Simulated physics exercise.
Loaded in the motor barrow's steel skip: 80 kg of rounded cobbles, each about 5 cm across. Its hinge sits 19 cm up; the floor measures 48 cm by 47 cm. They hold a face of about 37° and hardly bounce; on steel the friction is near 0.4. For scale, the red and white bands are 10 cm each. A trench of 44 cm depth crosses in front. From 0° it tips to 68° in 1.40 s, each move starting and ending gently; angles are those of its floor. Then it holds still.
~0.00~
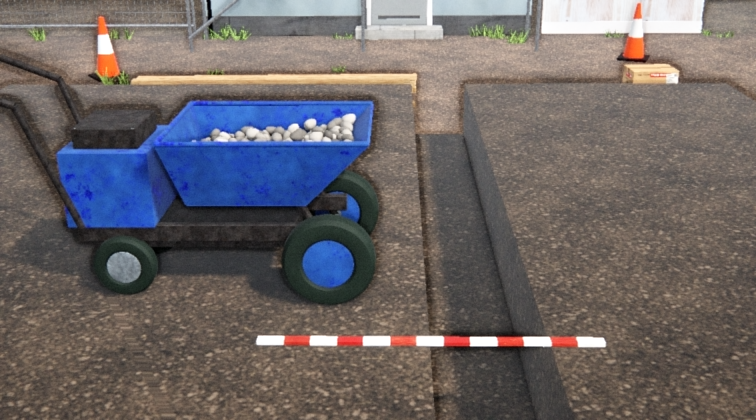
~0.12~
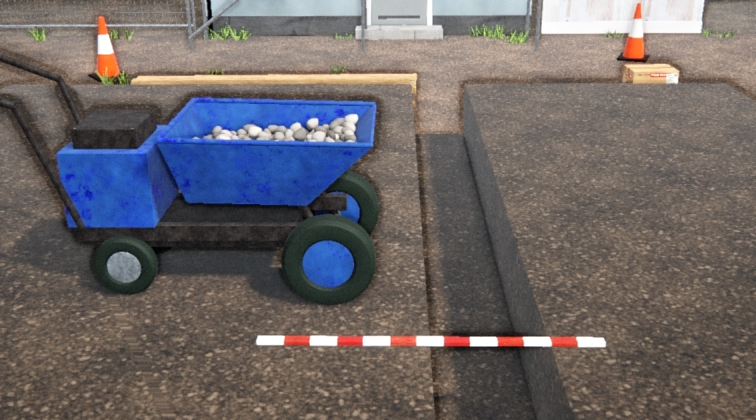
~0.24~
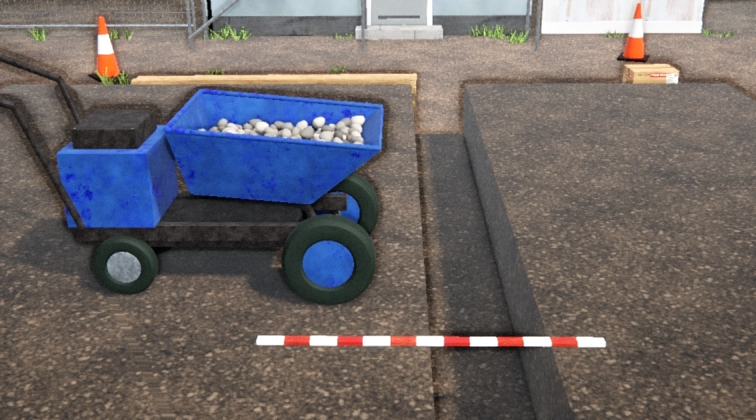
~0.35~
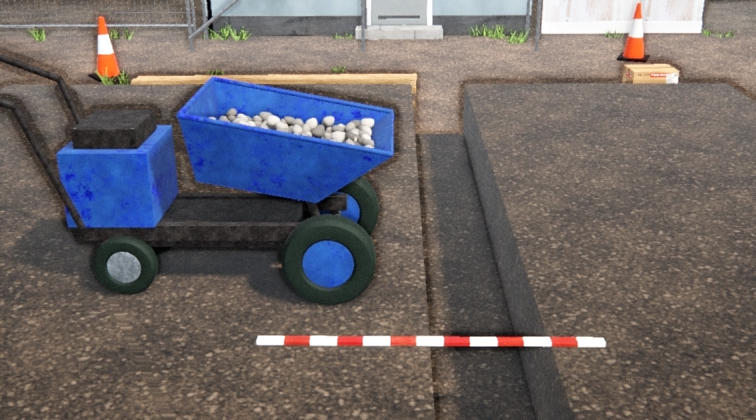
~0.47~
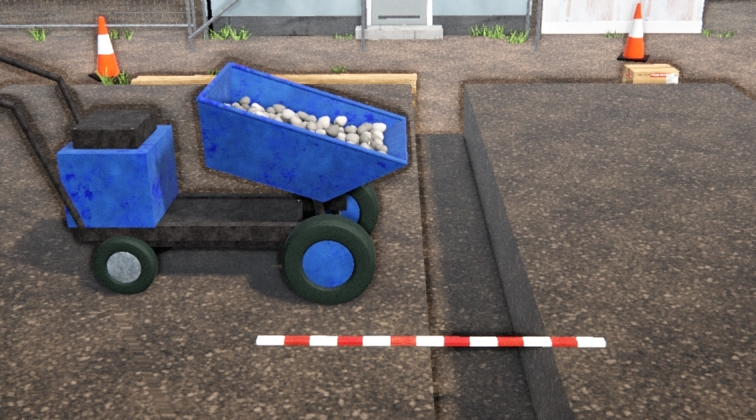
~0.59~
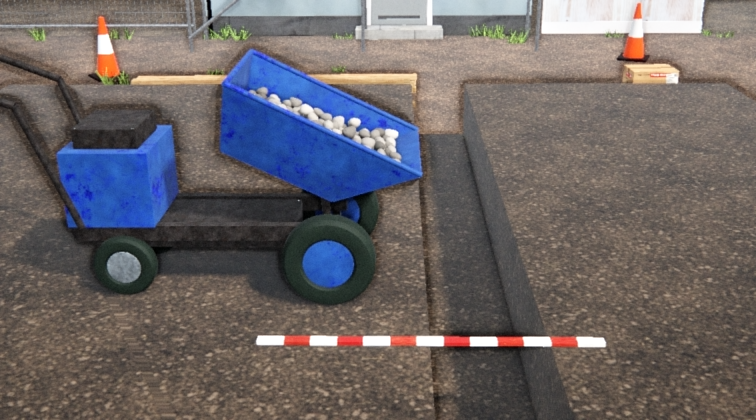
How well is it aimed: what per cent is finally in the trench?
Roughly 94 per cent ends in the trench.
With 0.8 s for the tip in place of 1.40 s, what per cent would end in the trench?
Then about 80 per cent.
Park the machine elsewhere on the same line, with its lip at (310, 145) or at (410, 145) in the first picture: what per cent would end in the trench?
First some 100, then 50 per cent.
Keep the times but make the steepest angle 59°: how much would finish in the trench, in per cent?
It would be near 100 per cent.
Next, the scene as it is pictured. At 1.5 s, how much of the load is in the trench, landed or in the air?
Some 45 per cent.
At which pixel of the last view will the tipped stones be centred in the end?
Around (491, 348).
After 1.0 s the floor is at 57°; 100 % in the skip; the foremost stones are at (449, 205).
After 1.5 s the floor is at 68°; 56 % in the skip, 43 % in the trench, 1 % past the trench; the foremost stones are at (533, 264).
After 1.9 s the floor is at 68°; 17 % in the skip, 77 % in the trench, 6 % past the trench; the foremost stones are at (596, 257).
After 3.8 s the floor is at 68°; 0 % in the skip, 94 % in the trench, 6 % past the trench; the foremost stones are at (621, 253).
